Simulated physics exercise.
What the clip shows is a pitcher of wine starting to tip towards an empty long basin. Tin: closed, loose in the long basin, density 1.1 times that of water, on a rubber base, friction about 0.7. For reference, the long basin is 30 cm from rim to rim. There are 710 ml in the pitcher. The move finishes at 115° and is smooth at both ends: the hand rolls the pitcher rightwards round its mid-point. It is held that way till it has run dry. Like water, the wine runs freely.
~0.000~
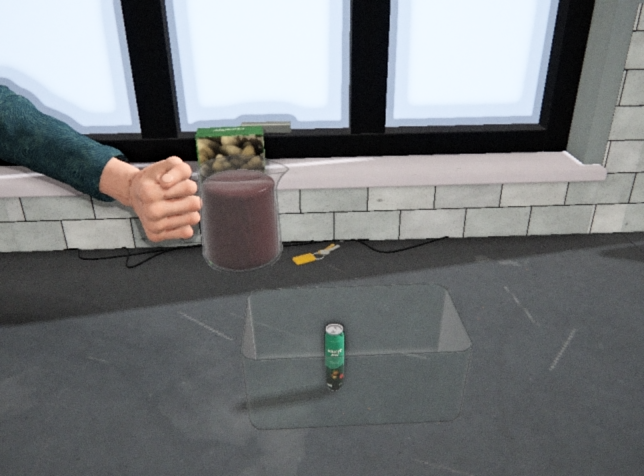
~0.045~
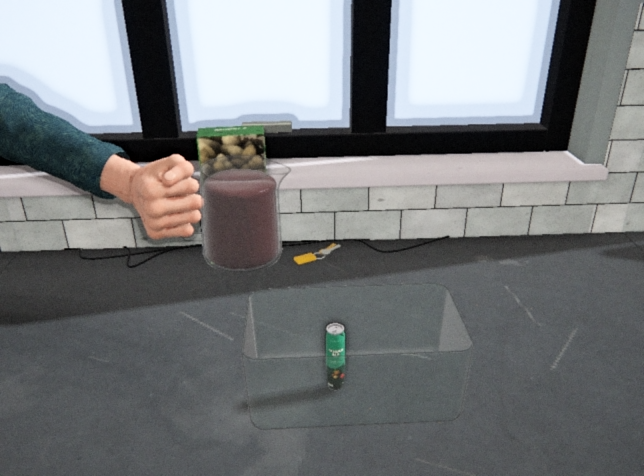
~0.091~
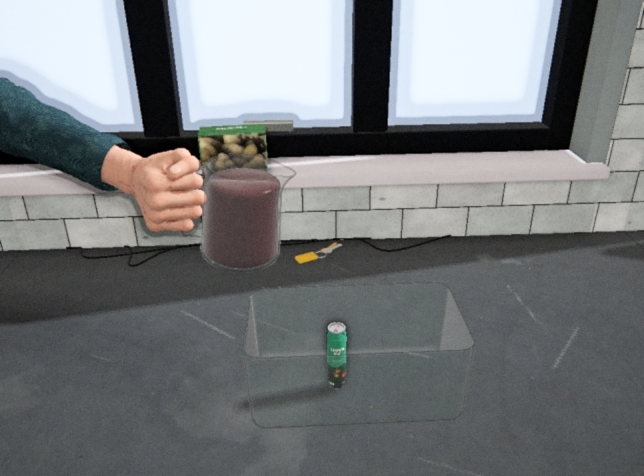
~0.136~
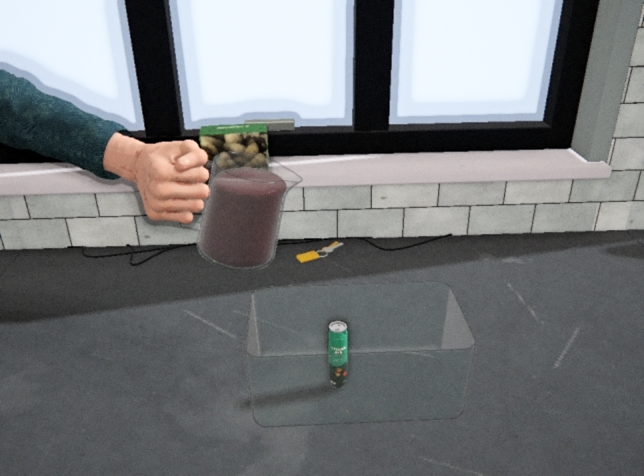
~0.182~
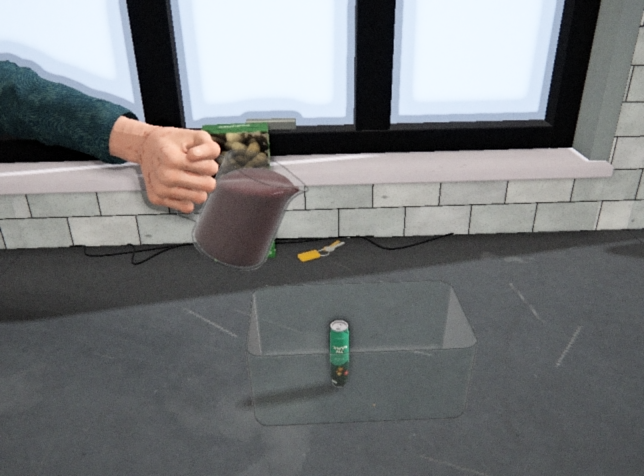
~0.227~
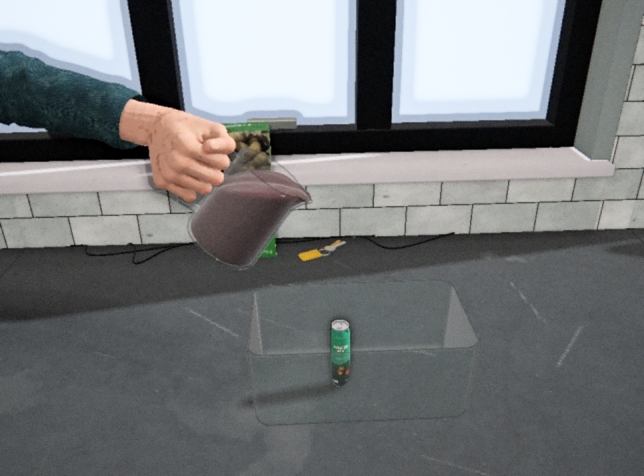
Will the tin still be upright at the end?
No.
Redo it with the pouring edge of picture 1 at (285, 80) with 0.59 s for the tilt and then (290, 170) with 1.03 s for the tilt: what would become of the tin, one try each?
Trial 1 - tin stays standing; trial 2 - tin tips.
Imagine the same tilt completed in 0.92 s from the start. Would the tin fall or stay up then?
The tin tumbles.
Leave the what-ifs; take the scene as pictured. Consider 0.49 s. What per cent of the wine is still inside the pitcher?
About 56 percent.
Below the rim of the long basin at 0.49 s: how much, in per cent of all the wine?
Some 14 per cent.
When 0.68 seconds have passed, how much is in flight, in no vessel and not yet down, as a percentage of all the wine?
Around 18 percent of it is airborne.
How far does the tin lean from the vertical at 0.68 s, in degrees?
0°.
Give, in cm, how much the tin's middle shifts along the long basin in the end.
The middle of the tin ends some 7.0 cm along the basin.
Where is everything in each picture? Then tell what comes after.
In the first frame, tilt 0°; pouring edge (289, 168); surface from (202, 181) to (276, 179); the long basin's rim runs from (244, 323) to (459, 315); the tin's top is at (334, 332).
In the second frame, tilt 2°; pouring edge (291, 169); surface from (204, 181) to (277, 179).
In the third frame, tilt 7°; pouring edge (296, 172); surface from (209, 179) to (281, 180).
In the fourth frame, tilt 14°; pouring edge (303, 179); surface from (211, 186) to (288, 181).
In the fifth frame, tilt 25°; pouring edge (309, 189); surface from (209, 195) to (298, 183).
In the sixth frame, tilt 37°; pouring edge (313, 201); surface from (201, 204) to (305, 191); 1 per cent is over the edge.
By 0.49 s the tilt is 106° and 56 per cent is still to pour; the tin stands where it began.
By 0.68 s the tilt is 115° and 12 per cent is still to pour; the tin stands where it began.
By 0.87 s the tilt is 115° and 1 per cent is still to pour; the tin leans 7°.
By 1.09 s the tilt is 115° and 0 per cent is still to pour; the tin lies on its side.
At rest the tin lies on its side.
